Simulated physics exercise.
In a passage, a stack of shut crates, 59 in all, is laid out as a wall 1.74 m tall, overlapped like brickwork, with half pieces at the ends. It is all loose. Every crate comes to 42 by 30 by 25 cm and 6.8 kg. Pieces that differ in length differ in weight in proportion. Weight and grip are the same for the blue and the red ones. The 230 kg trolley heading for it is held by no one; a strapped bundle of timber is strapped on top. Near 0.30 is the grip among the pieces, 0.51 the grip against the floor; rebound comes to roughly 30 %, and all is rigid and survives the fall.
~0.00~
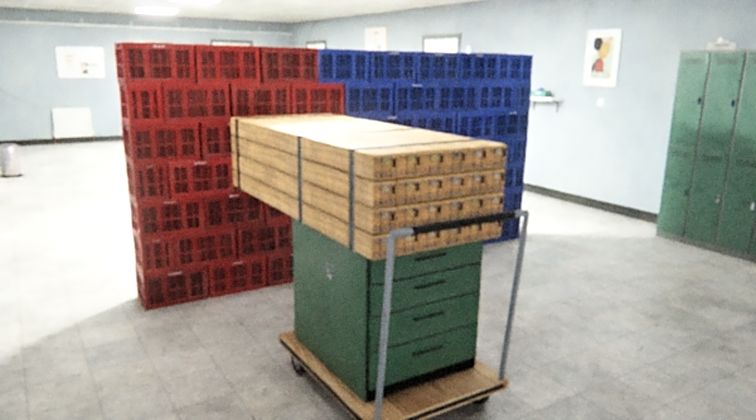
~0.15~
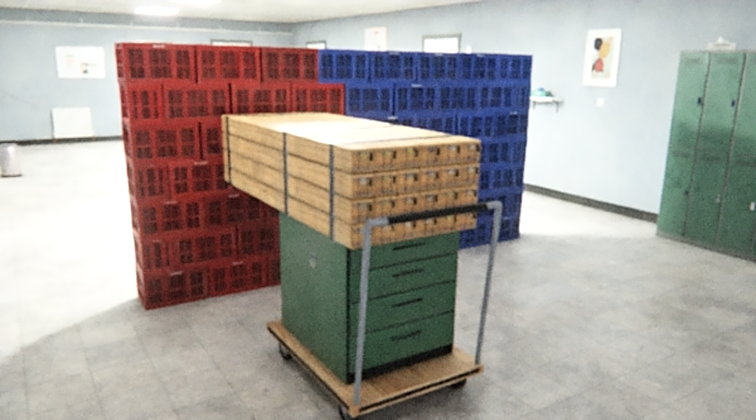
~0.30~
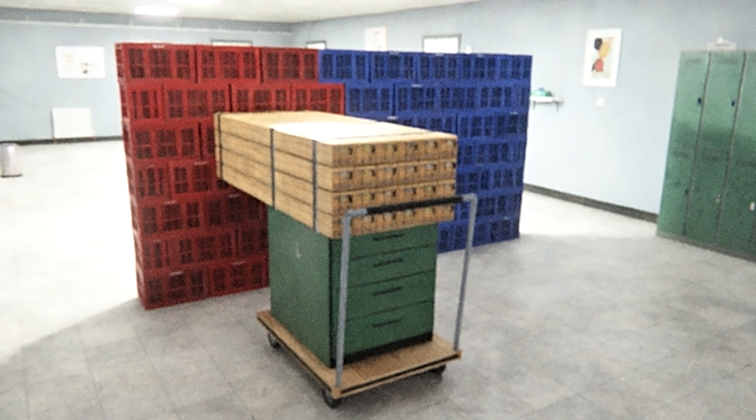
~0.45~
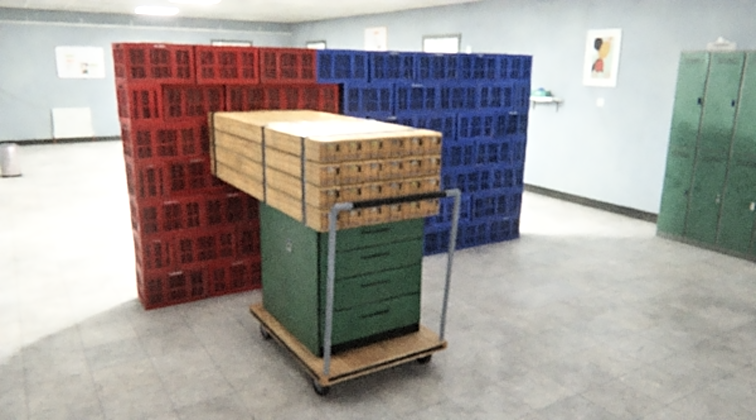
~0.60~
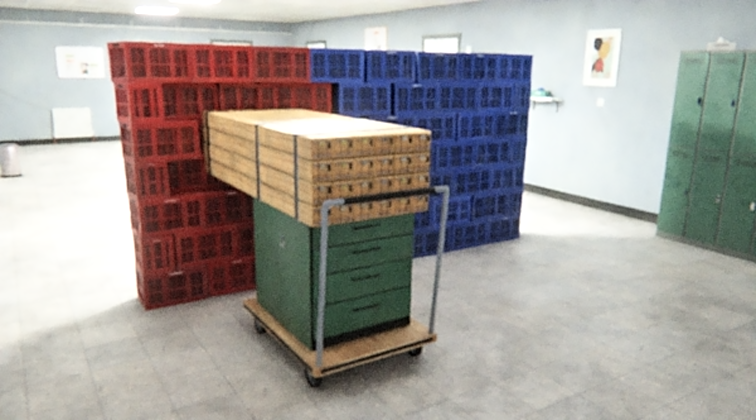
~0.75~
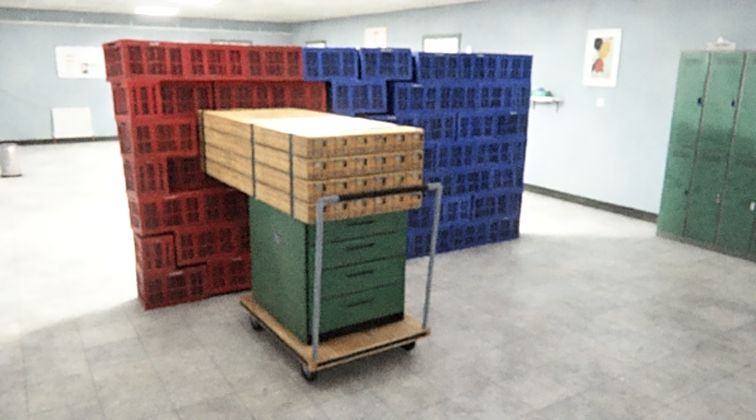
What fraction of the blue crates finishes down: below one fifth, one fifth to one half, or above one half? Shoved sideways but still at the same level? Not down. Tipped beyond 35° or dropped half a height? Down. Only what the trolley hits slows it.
Below one fifth.
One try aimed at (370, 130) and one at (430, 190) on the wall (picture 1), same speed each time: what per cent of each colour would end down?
For blue it's 40 then 70 per cent, for red 20 then 10 per cent.
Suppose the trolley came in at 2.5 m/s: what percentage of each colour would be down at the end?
You'd end up with blue at 0 per cent down and red at 80 per cent.
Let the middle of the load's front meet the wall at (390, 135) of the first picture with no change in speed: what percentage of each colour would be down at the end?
In that case blue 30, red 10 per cent.
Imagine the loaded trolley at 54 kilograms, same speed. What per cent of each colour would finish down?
Blue 0, red 0 %.
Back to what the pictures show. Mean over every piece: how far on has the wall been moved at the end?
About 65 cm on average.
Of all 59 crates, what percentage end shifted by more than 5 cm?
Moved: 40 per cent.
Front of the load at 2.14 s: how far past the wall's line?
65 cm.
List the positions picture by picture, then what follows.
In the first picture (places mark the middle of the side facing us), load (234, 139) 35 cm short of the wall; top blue crate (439, 67); top red crate (229, 64); nothing disturbed.
In the second picture, load (225, 136) 18 cm short of the wall; top blue crate (439, 67).
In the third picture, load (217, 133) 12 mm short of the wall; top blue crate (439, 67).
In the fourth picture, load (211, 132) 11 cm into the wall's line; top blue crate (439, 67); top red crate (228, 65) shifted 29 mm; 12 disturbed, none down.
In the fifth picture, load (205, 130) 21 cm into the wall's line; top blue crate (439, 67); top red crate (223, 63) shifted 12 cm; 18 disturbed, none down.
In the sixth picture, load (201, 129) 27 cm into the wall's line; top blue crate (439, 67); top red crate (217, 62) leaning 5°; steepest lean 5°, the crate at (275, 63); 24 disturbed, none down.
After 1.04 s, load 38 cm past the wall's line, still rolling; none of the 35 blue crates down (0 of 59 in all colours); top blue crate unmoved; top red crate leaning 14°.
After 1.40 s, load 49 cm past the wall's line, still rolling; 2 of the 35 blue crates down (14 of 59 in all colours); top blue crate unmoved; top red crate leaning 33°, 23 cm lower.
After 1.70 s, load 56 cm past the wall's line, still rolling; 4 of the 35 blue crates down (24 of 59 in all colours); top blue crate unmoved; top red crate leaning 54°, 95 cm lower.
After 2.14 s, load 63 cm past the wall's line, still rolling; 4 of the 35 blue crates down (24 of 59 in all colours); top blue crate unmoved; top red crate upside down.
At rest (3.0 s), load 67 cm past the wall's line, stopped; 4 of the 35 blue crates down (24 of 59 in all colours); top blue crate unmoved; top red crate upside down. That is 11 per cent. As the last picture would show them, middles, top blue crate near (428, 67), top red crate near (113, 176).
